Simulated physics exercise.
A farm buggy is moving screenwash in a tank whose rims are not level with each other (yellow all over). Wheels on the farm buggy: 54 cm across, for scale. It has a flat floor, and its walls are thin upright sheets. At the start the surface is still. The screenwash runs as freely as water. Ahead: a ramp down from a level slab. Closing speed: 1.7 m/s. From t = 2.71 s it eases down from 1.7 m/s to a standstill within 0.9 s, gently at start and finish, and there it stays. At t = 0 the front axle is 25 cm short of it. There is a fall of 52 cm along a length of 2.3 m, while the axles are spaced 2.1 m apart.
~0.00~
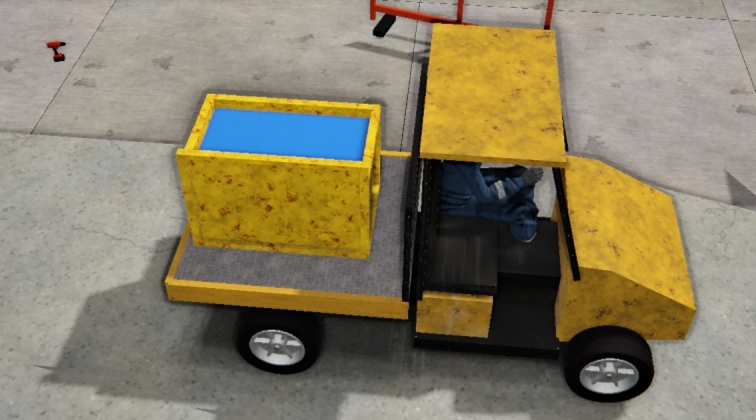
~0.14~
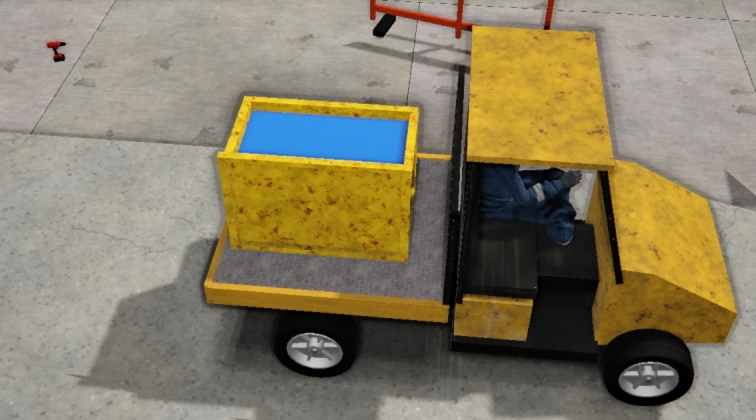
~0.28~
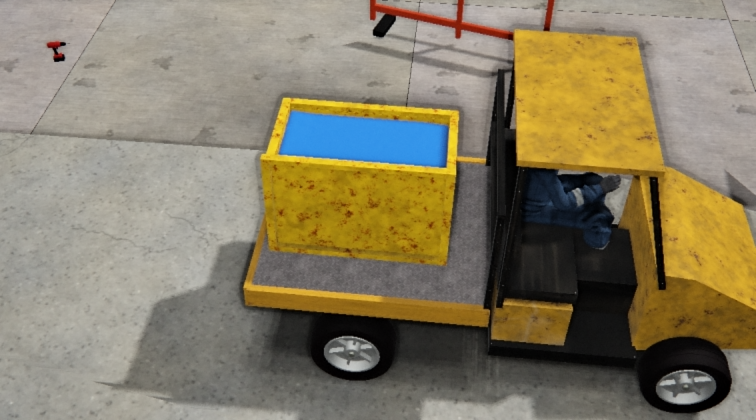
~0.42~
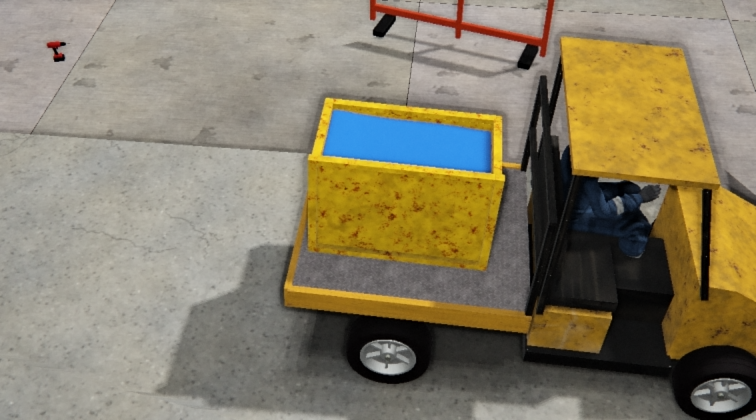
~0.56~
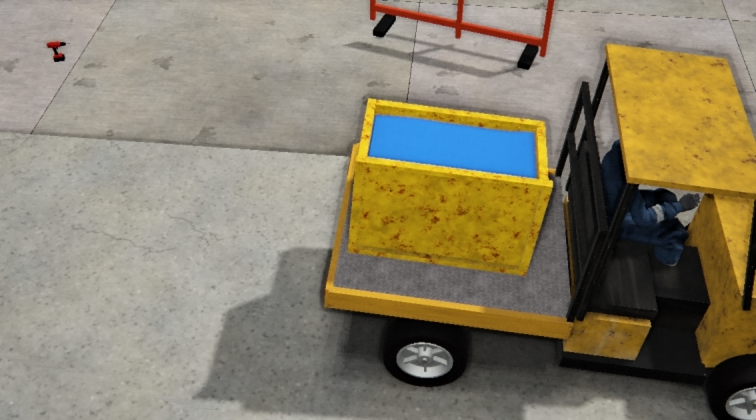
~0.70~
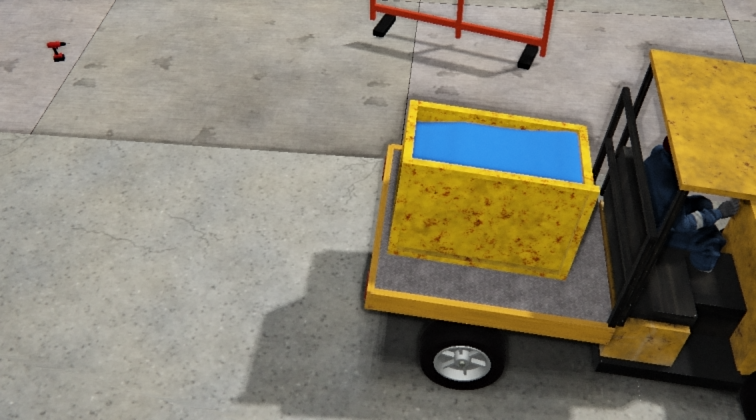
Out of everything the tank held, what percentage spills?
Some 13 per cent goes overboard.
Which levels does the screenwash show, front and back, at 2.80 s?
Reading: About 54 cm in front, about 52 cm behind.
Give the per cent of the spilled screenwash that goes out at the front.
Near 90 per cent of the spill.
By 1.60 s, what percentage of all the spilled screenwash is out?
Near 10 in a hundred.
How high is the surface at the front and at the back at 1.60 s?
Level, front = 66 cm; level, back = 42 cm.
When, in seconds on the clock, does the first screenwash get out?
It happens at some 1.4 s.
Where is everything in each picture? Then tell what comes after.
In the first picture, the surface is at (359, 124) by the front wall; at (224, 114) by the back wall; it lies level with the rim line; the front is on the right, levels are read along the far wall; a wheel hub at (276, 353).
In the second picture, the surface is at (397, 126) by the front wall; at (261, 117) by the back wall; it lies level with the rim line.
In the third picture, the surface is at (437, 130) by the front wall; at (300, 119) by the back wall; it lies level with the rim line.
In the fourth picture, the surface is at (480, 137) by the front wall; at (343, 118) by the back wall; it climbs 2° towards the back; the tank is 3° nose down.
In the fifth picture, the surface is at (523, 138) by the front wall; at (385, 122) by the back wall; it lies level with the rim line; the tank is 5° nose down.
In the sixth picture, the surface is at (567, 138) by the front wall; at (427, 127) by the back wall; it climbs 5° towards the front; a wheel hub at (462, 369); the tank is 6° nose down.
By 1.60 s the surface is 65 cm up at the front and 42 cm at the back; 2 per cent is out, over the front.
By 2.80 s the surface is 53 cm up at the front and 53 cm at the back; 5 per cent is out, over the front.
By 4.10 s the surface is 35 cm up at the front and 67 cm at the back; 11 per cent is out, over the front.
By 6.59 s 13 per cent is out, over the front, 45 of 336 litres.
